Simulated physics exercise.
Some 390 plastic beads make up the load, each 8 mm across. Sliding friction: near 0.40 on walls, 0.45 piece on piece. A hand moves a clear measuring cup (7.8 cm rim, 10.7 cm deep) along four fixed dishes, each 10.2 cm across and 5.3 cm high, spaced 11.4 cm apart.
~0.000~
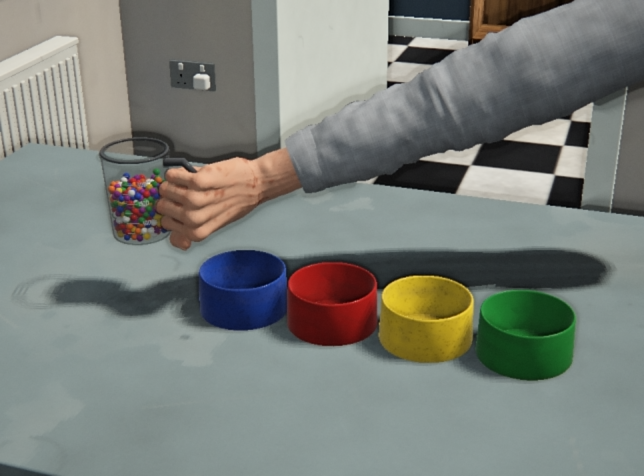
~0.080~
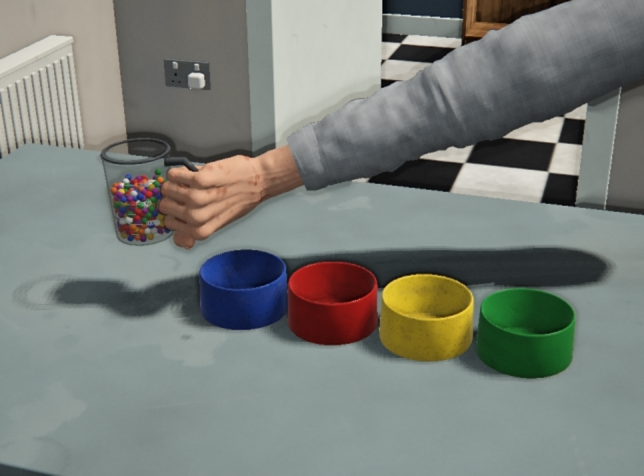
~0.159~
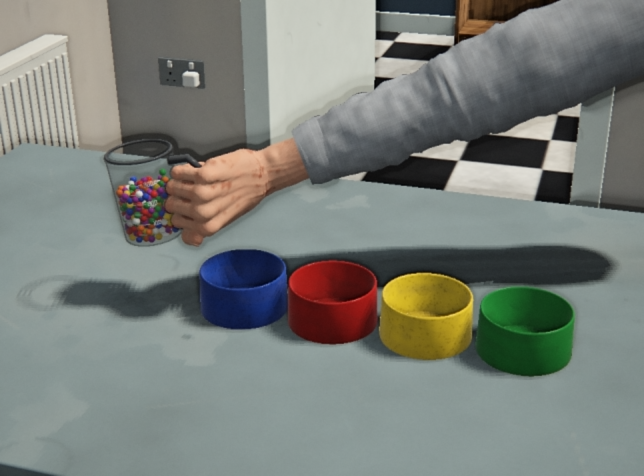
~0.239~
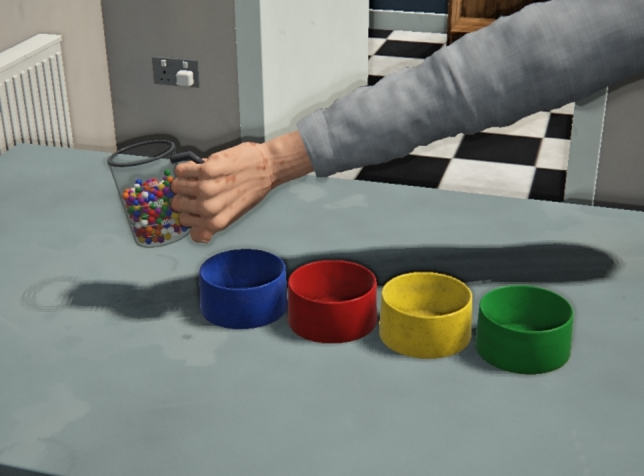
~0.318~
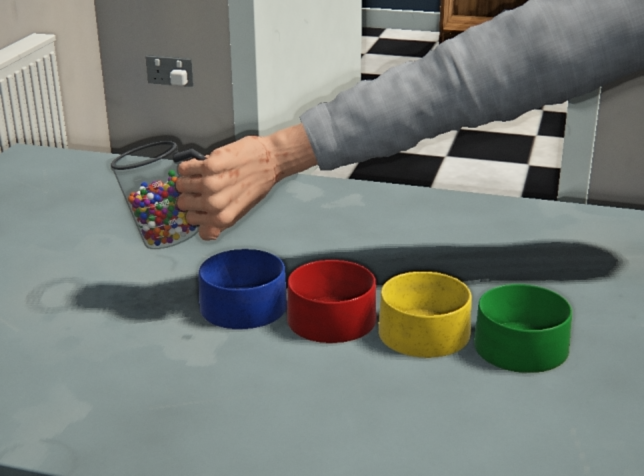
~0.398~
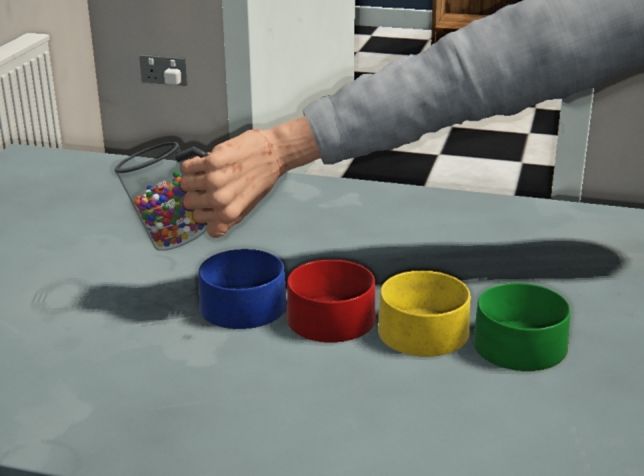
We see a hand holding a clear measuring cup of colourful beads behind a row of blue, red, yellow and green dishes; it moves the cup slightly right while gradually tilting it, its base swinging toward the right.
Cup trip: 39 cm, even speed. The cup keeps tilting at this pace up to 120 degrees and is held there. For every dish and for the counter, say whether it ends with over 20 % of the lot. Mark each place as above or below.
Marks: Red below, blue above, green below, yellow below, counter below.
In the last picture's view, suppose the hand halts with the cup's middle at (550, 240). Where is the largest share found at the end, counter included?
Blue.
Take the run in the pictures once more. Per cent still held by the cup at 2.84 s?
About 0 percent of the load.
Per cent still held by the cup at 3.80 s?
About 0 percent.
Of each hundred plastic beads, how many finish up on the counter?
Estimate: Around 10 %.
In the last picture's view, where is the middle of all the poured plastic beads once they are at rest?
(250, 296).
Then, at 1.86 s, tilt 106 degrees; cup holds 85 %, blue 15 %.
After 2.84 s, tilt 120 degrees; cup holds 0 %, red 5 %, blue 80 %.
After 3.80 s, tilt 120 degrees; cup holds 0 %, red 5 %, blue 80 %.
By 4.1 s all is still; red 5 %, blue 80 %, green 0 %, yellow 0 %, counter 10 %.
